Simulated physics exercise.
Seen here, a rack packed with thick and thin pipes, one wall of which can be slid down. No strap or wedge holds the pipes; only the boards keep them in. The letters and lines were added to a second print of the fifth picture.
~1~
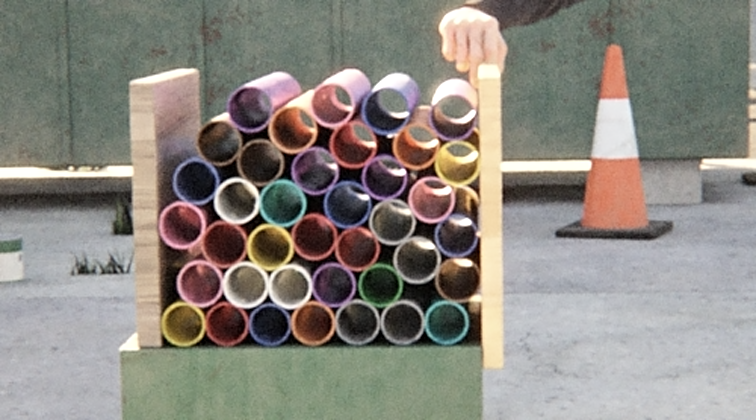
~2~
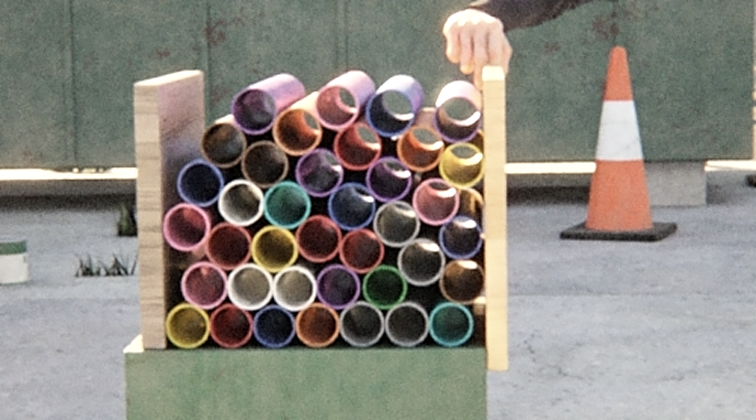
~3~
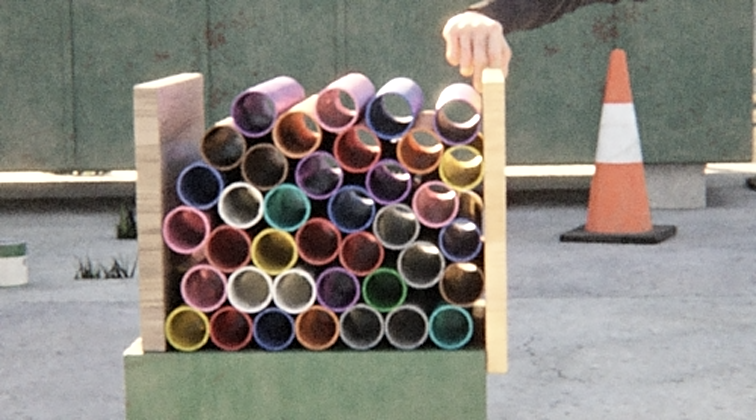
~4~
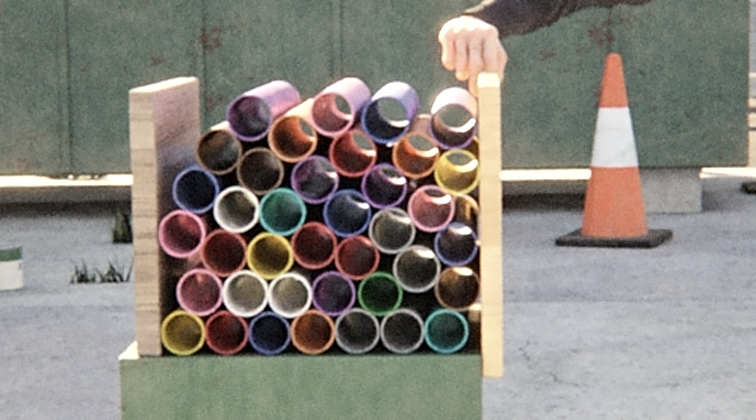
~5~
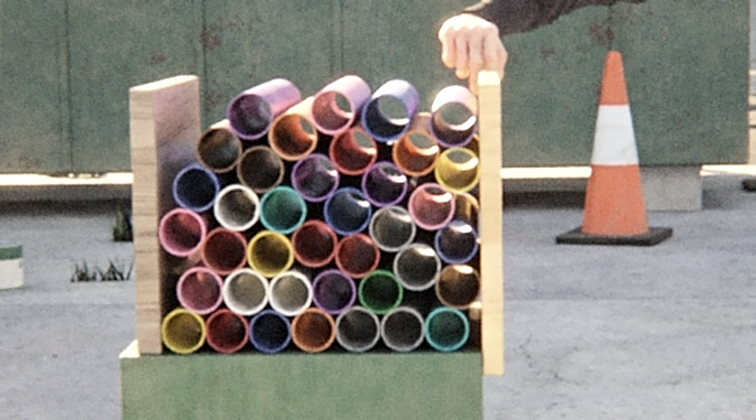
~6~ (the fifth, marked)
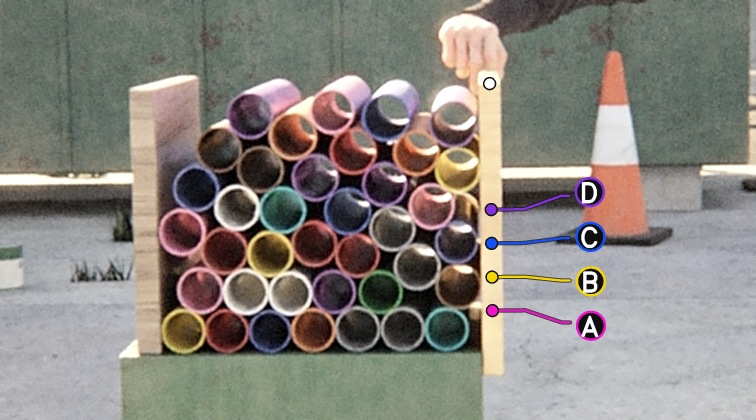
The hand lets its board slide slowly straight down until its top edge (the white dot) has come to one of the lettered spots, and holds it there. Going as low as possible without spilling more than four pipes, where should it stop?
Slide it to C.
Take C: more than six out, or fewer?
It loses fewer than six.
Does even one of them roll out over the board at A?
At A: Yes.
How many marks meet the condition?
The number is two.
On the marked copy, A at (493, 311); B at (492, 277); C at (492, 244); D at (491, 209); the white dot at (490, 83).
Taking C. A third of the way, top of the board (480, 160).
Two thirds of the way, top of the board (481, 241).
When it is over, top of the board (481, 243), four out over the board.
As for the rest, A more than four out over the board; B more than four out over the board; D none out over the board.
